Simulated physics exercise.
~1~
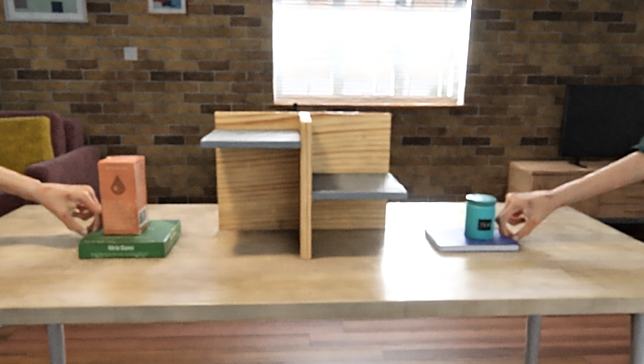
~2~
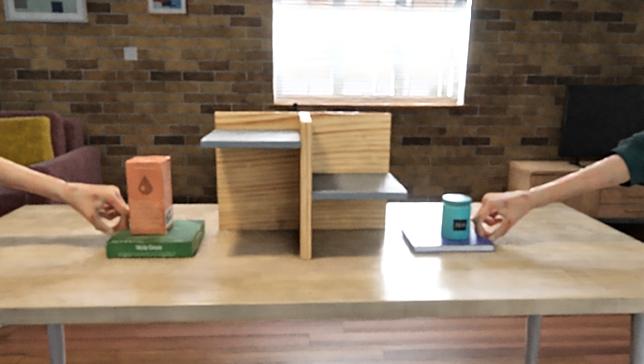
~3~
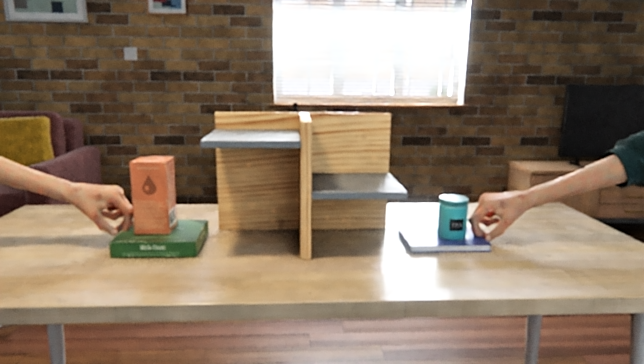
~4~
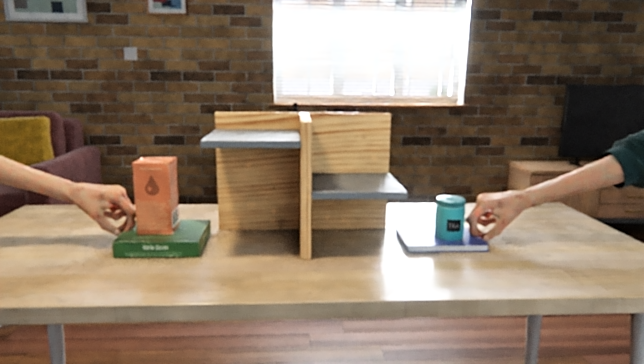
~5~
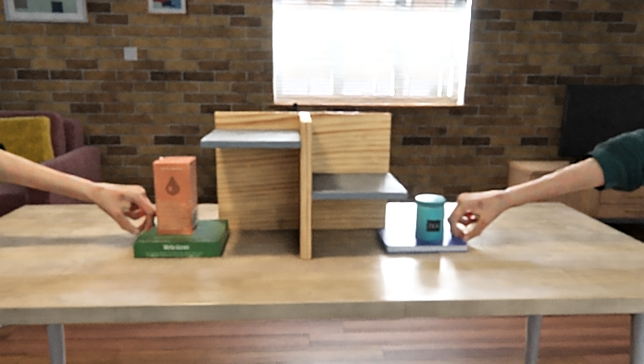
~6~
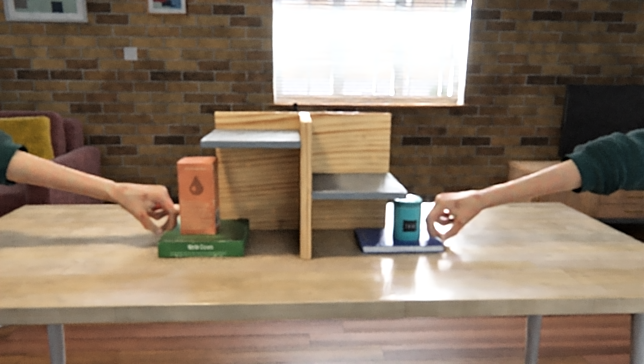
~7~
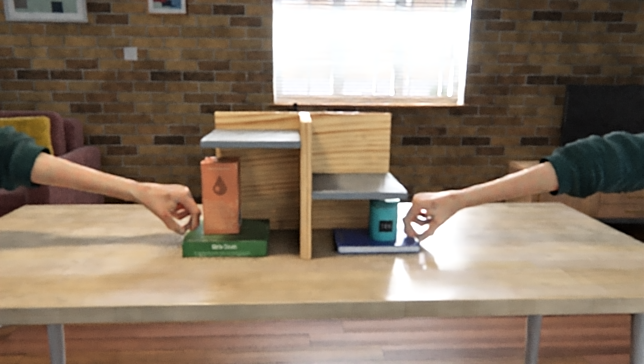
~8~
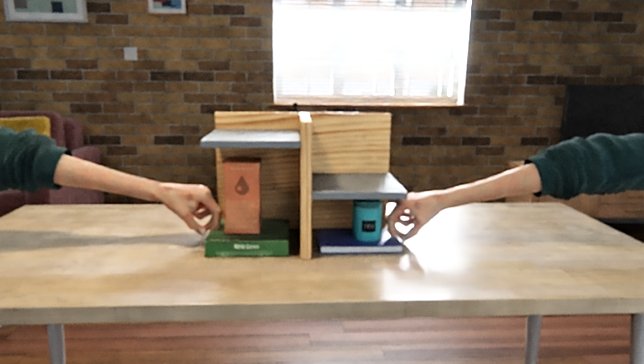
The video shows two hands pushing an orange carton on a green box from the left and a turquoise jar on a blue book from the right toward a wooden stand, until both items pass beneath its gray shelves untouched, still upright.
